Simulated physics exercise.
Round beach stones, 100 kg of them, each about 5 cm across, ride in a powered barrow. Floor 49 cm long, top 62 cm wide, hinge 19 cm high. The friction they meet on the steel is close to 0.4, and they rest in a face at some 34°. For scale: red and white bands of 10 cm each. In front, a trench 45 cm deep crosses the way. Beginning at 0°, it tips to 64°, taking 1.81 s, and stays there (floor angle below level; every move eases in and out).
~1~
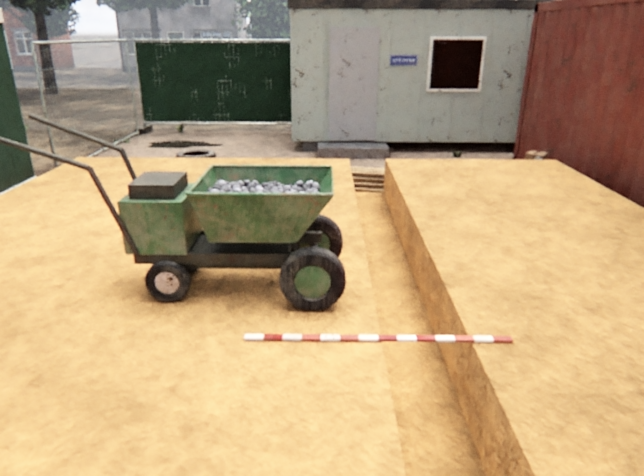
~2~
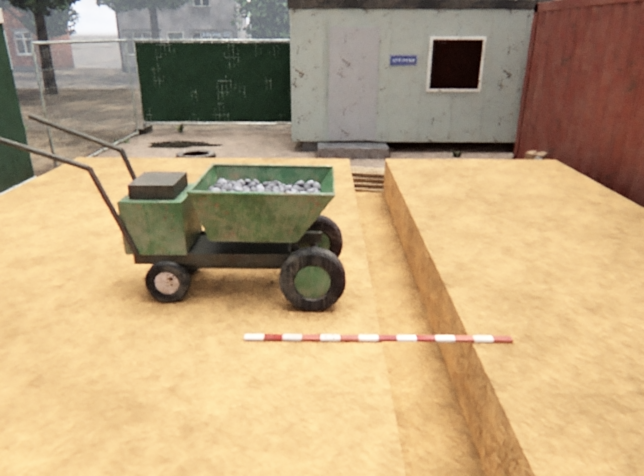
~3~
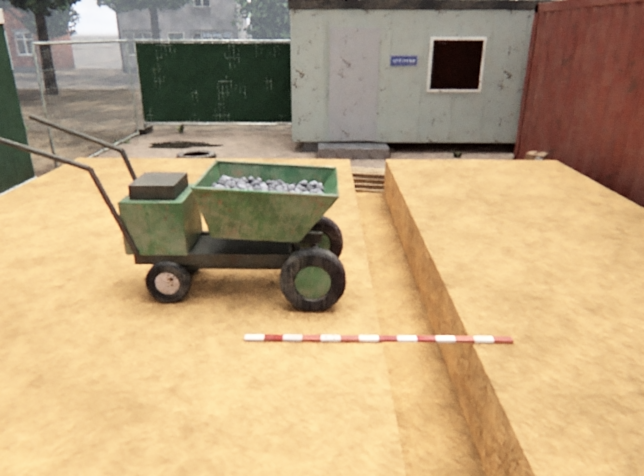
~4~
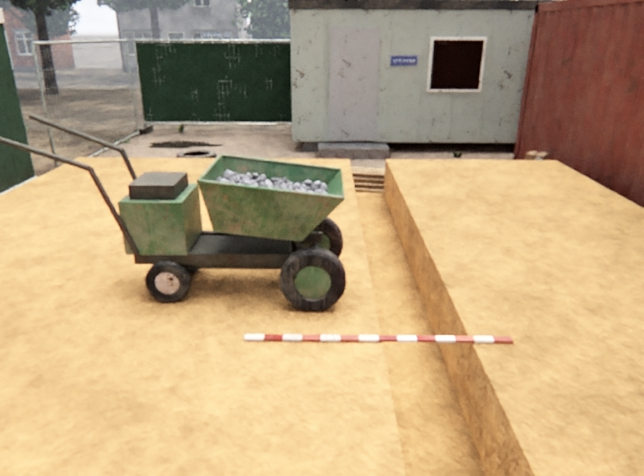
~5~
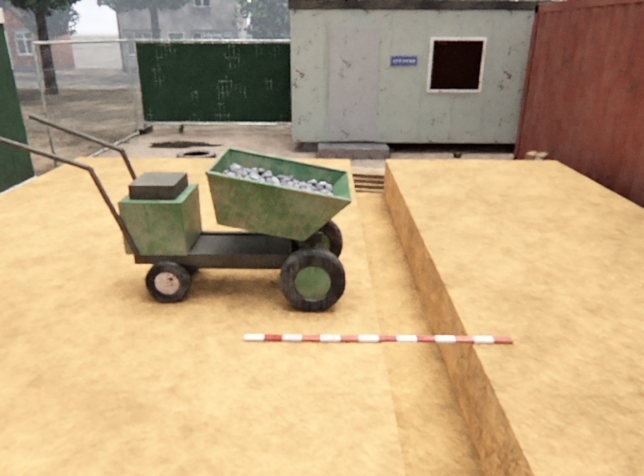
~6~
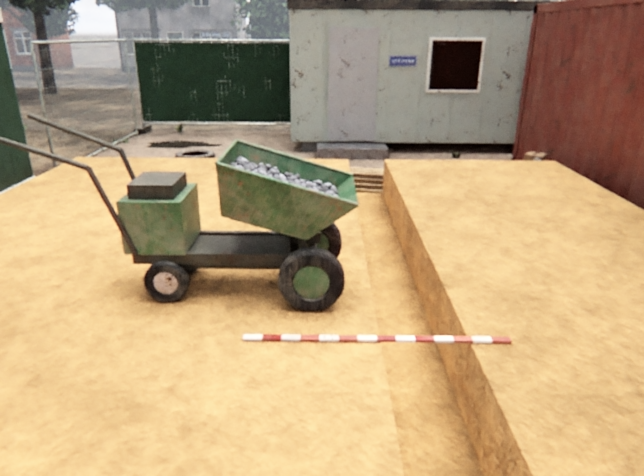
In a yard, a green powered barrow's tray of round stones slowly tilts to the right.
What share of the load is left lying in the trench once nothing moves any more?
About 88 per cent.
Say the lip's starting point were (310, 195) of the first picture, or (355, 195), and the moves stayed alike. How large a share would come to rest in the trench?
The first start gives about 95 per cent, the second about 65.
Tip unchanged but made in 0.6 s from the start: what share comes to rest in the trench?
Estimate: About 65 %.
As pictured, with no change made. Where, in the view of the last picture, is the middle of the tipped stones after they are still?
Their centre sits close to (413, 341).
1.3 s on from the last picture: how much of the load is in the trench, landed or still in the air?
Close to 35 per cent has got there by then.
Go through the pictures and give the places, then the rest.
In the first frame, lip at (333, 195), floor tilted 0°, highest stones at (261, 187).
In the second frame, lip at (334, 195), floor tilted 1°, highest stones at (259, 187).
In the third frame, the tray is at 3°, its lip at (339, 197); the top of the load is at (246, 185).
In the fourth frame, the tray is at 7°, its lip at (344, 198); the top of the load is at (232, 178).
In the fifth frame, lip at (351, 201), floor tilted 11°, highest stones at (236, 171).
In the sixth frame, the tray is at 16°, its lip at (358, 205); the top of the load is at (243, 165).
Then, 0.8 s after the last picture the floor is at 54°, 100 % in the tray; the foremost stones are at (391, 232).
Then, 1.3 s after the last picture the floor is at 64°, 63 % in the tray, 35 % in the trench, 2 % past the trench; the foremost stones are at (465, 292).
Then, 1.7 s after the last picture the floor is at 64°, 40 % in the tray, 54 % in the trench, 6 % past the trench; the foremost stones are at (517, 296).
Then, 3.6 s after the last picture the floor is at 64°, 6 % in the tray, 88 % in the trench, 6 % past the trench; the foremost stones are at (537, 295).
